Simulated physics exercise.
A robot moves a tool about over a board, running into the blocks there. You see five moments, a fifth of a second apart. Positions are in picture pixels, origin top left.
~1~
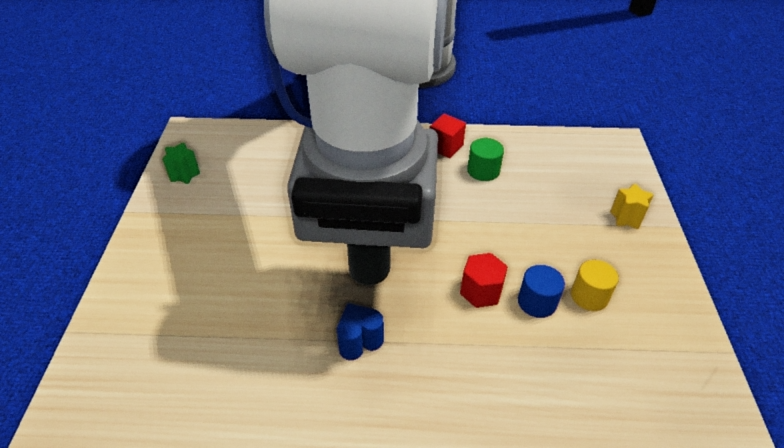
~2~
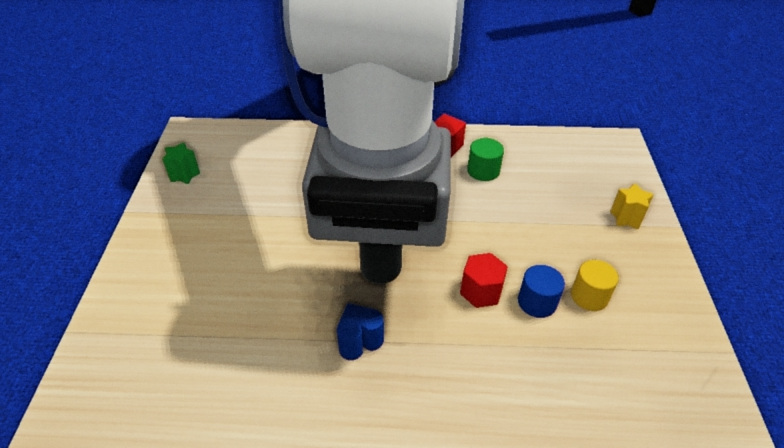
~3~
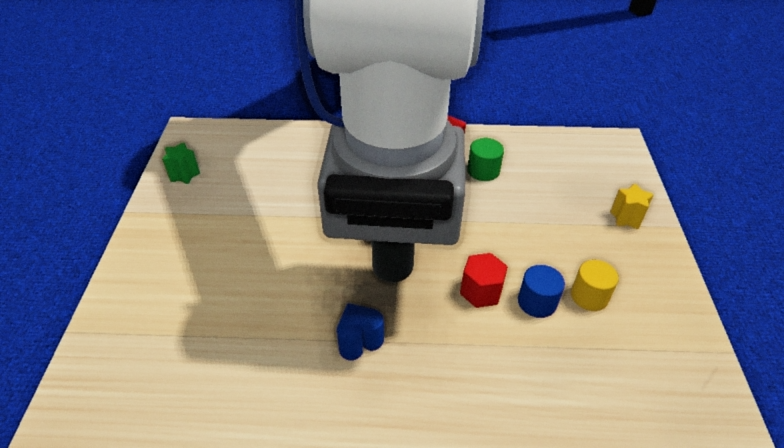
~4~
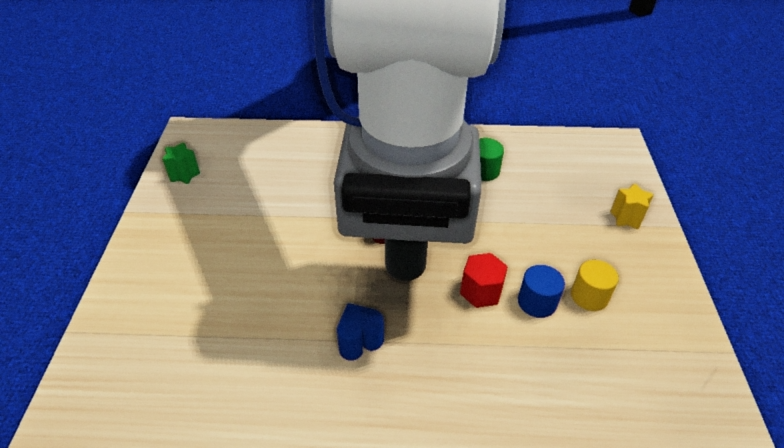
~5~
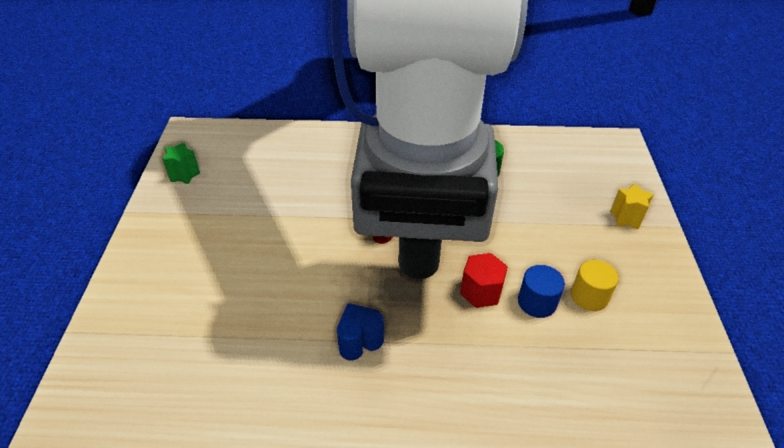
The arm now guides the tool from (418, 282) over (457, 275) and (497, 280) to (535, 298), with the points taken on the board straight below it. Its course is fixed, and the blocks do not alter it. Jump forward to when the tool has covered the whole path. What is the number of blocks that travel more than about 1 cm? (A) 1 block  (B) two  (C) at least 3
Choice B: Two.
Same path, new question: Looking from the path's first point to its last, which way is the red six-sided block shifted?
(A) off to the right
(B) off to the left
A - off to the right.
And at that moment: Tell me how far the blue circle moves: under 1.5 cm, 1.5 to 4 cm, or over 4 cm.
The answer will be the long band, over 4 cm.
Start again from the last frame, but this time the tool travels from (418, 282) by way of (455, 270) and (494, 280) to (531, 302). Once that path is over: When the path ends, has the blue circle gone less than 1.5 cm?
No, it doesn't check out.
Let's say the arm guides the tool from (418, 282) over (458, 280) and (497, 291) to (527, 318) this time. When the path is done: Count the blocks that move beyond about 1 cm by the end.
Counting only shifts above 1 cm, I get three or more blocks.
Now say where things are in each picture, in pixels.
The first frame shows tool tip at (370, 271); block tops, red six-sided block at (486, 268); blue circle at (545, 279); yellow circle at (599, 273).
The second frame shows tool at (381, 269); blocks unchanged.
The third frame shows tool at (393, 268); blocks unchanged.
The fourth frame shows tool at (406, 266); blocks unchanged.
The fifth frame shows tool at (419, 265); red six-sided block at (486, 268); blue circle at (545, 279); yellow circle at (599, 273).
The first path, step by step. One third of the way, tool at (459, 258); red six-sided block at (497, 270), turned 15° clockwise.
Two thirds of the way, tool at (501, 264); red six-sided block at (532, 286), turned 55° clockwise; blue circle at (574, 293).
At the end, tool at (540, 281); red six-sided block at (557, 311), turned 105° clockwise; blue circle at (601, 312); yellow circle in place.
